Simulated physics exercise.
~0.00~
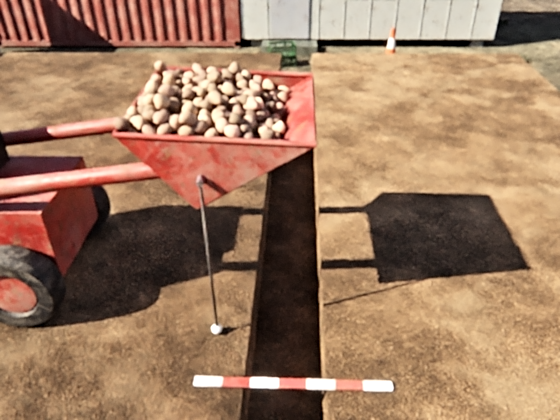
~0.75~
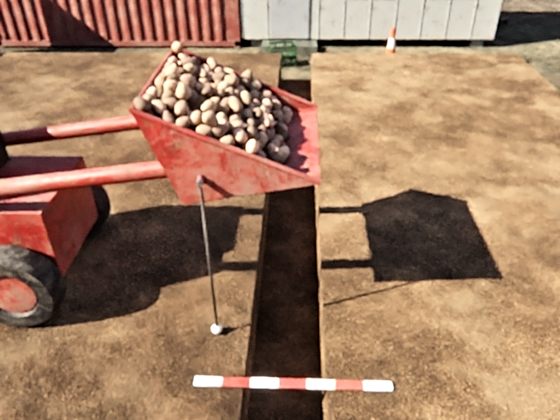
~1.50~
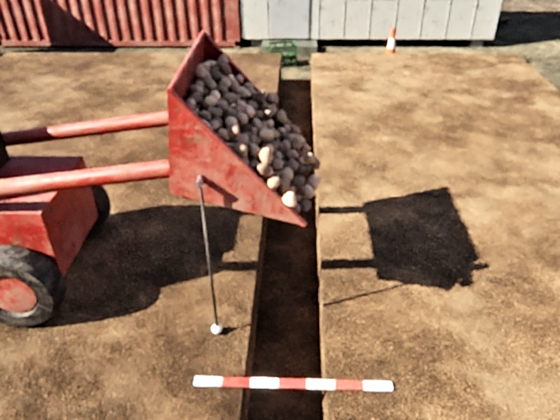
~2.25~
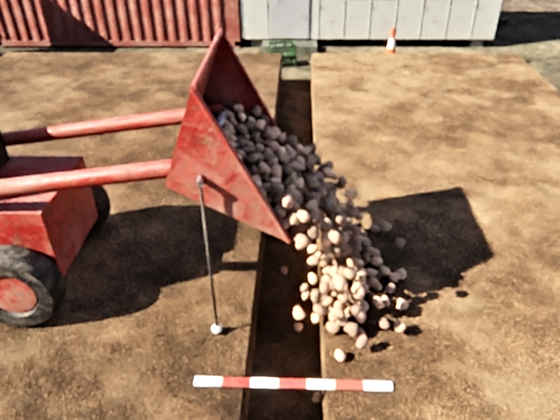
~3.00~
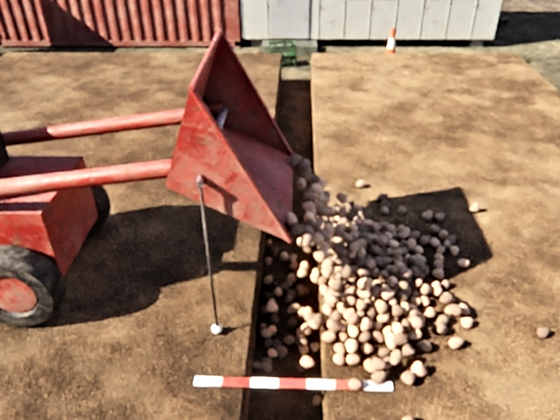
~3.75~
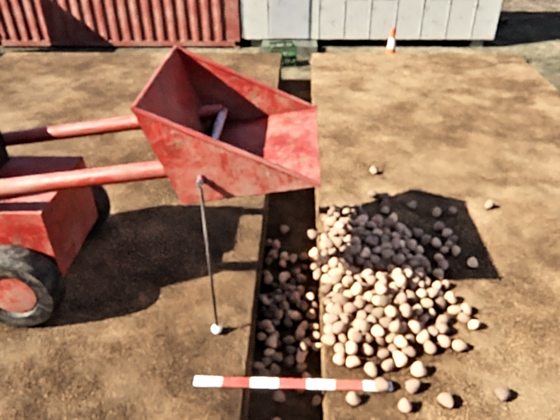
At the start, a red loader on the left holds a bucket heaped with pale, rounded stones beside a narrow, dark trench, with a red and white striped staff lying across it. The bucket tips forward to the right, and the stones slide toward its lip. As it tilts more steeply, they pour out in a stream, some dropping into the trench and many landing on the ground beyond. The emptied bucket then swings back partway. At the end, most of the stones lie in a spread pile to the right of the trench, while a smaller share rests inside it.
